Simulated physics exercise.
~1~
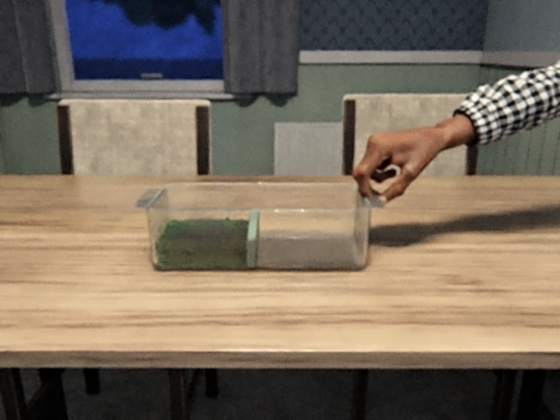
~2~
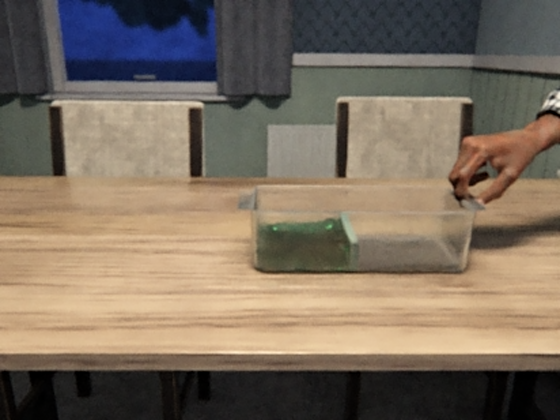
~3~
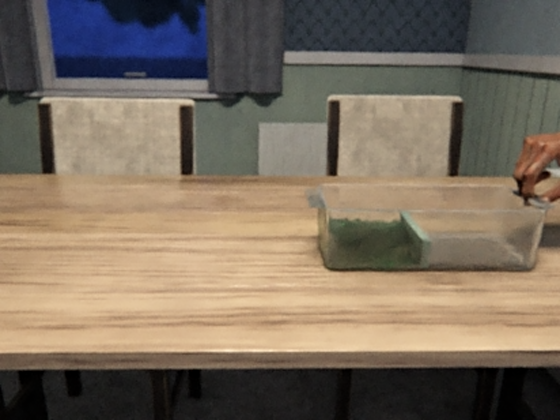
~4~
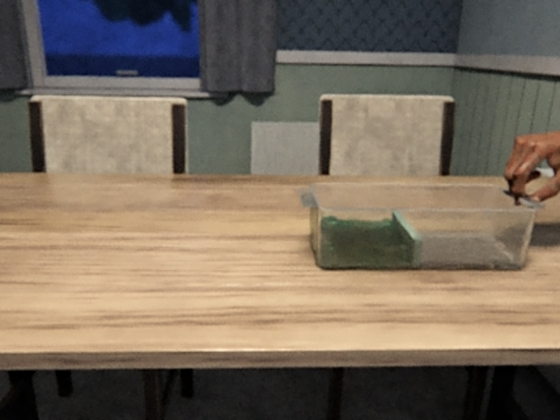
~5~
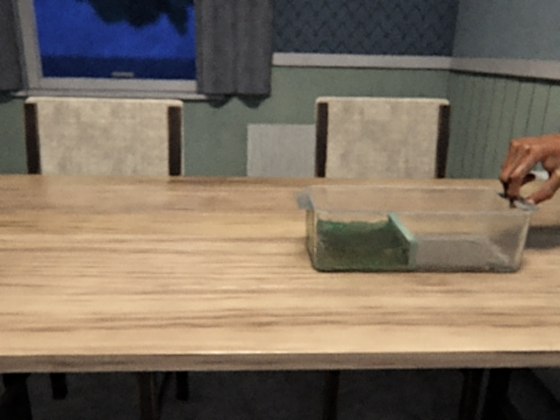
A clear, open oblong tub sits on a pale wooden table, seen from the front at slightly above table height, with two cream-backed chairs, grey curtains and a blue window behind. A pale green divider splits the tub, with green-looking water on the left and a clear, empty-looking part on the right. A hand in a black-and-white checked sleeve grips the right end and pulls the tub to the right, as the view pans slightly right. The tub then comes to rest near the table's right side, the hand still at its rim, and the water stays left of the divider.
